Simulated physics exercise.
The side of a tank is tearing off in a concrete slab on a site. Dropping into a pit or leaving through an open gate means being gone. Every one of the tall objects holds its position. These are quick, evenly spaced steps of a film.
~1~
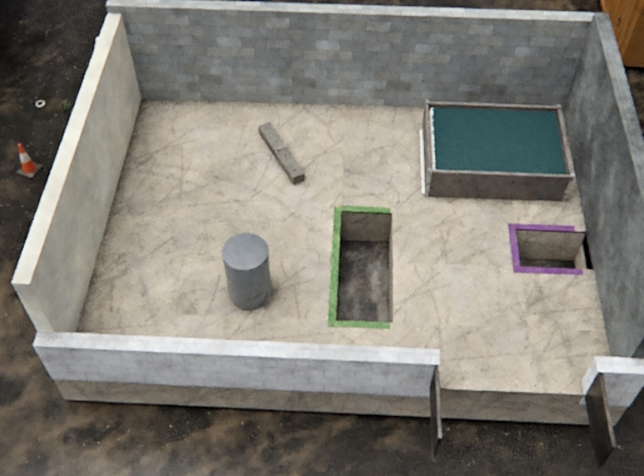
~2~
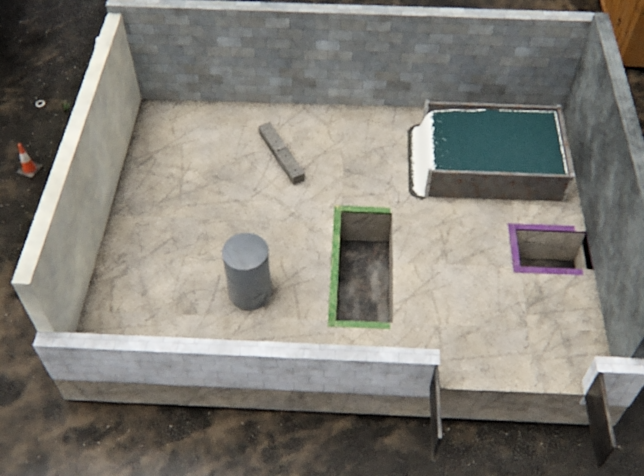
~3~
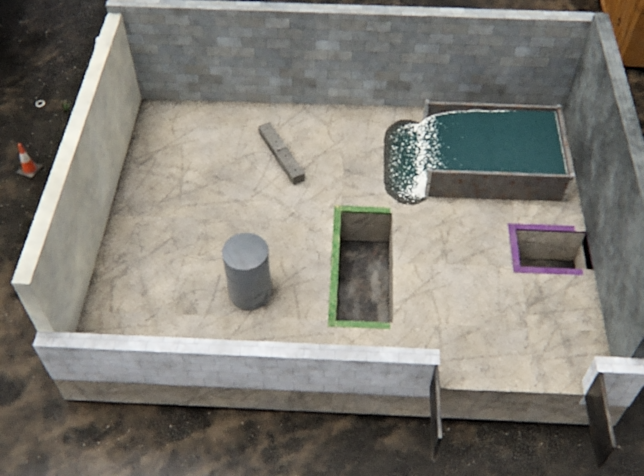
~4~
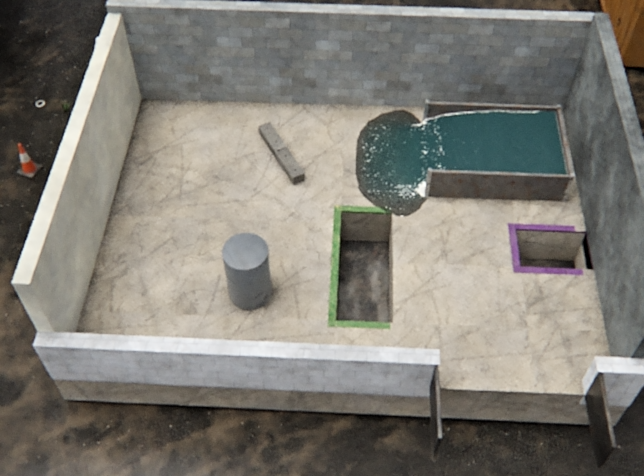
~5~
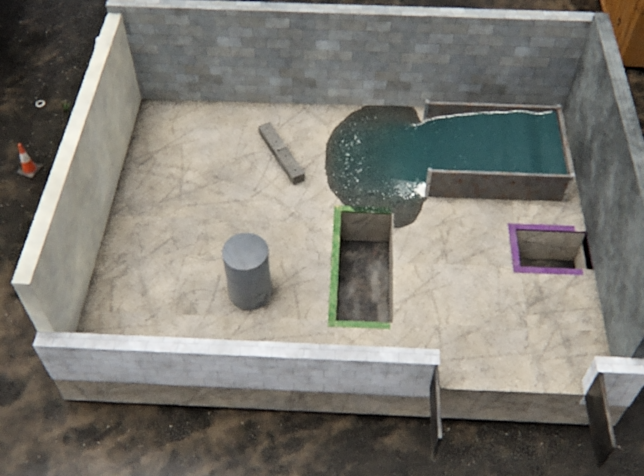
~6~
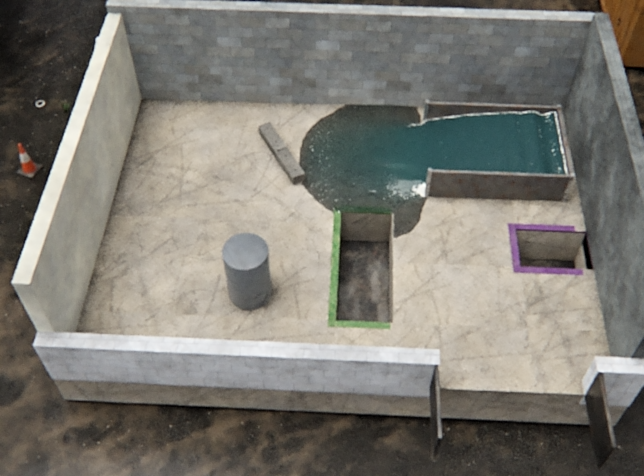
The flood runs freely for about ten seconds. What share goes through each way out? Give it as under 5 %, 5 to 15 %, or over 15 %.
In the end the gate ends up with a share that stays below five per cent; the green pit ends up with a share topping fifteen per cent; the purple pit ends up with a share that stays below five per cent.
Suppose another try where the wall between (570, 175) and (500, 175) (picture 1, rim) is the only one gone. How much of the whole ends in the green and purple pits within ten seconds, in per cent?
Roughly, in per cent: Green 2, purple 70.
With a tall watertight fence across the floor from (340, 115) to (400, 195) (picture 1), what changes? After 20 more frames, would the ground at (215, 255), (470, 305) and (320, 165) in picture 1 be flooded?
In the order you listed them: Unsoaked, soaked, soaked.
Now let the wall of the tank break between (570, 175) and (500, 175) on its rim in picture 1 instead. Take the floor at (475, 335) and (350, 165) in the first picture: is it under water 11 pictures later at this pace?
One after the other: Covered, clear.
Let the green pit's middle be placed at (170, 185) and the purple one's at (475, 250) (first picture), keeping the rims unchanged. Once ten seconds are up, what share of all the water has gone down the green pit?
Share for green: 40 in a hundred.
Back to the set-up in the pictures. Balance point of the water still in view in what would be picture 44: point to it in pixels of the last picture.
The centre of mass sits at about (253, 202).
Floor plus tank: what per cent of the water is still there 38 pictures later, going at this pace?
About 92 per cent.
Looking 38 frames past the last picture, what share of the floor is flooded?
Roughly 60 percent, I reckon.
A moment on, water covers 25 % of the floor; the gate 0 %, the green pit 2 %, the purple pit 0 %.
Next, water covers 40 % of the floor; the gate 0 %, the green pit 3 %, the purple pit 0 %.
Then, water covers 50 % of the floor; the gate 0 %, the green pit 6 %, the purple pit 0 %.
Later, water covers 60 % of the floor; the gate 0 %, the green pit 8 %, the purple pit 0 %.
In the end, water covers 85 % of the floor; the gate 0 %, the green pit 17 %, the purple pit 0 %.
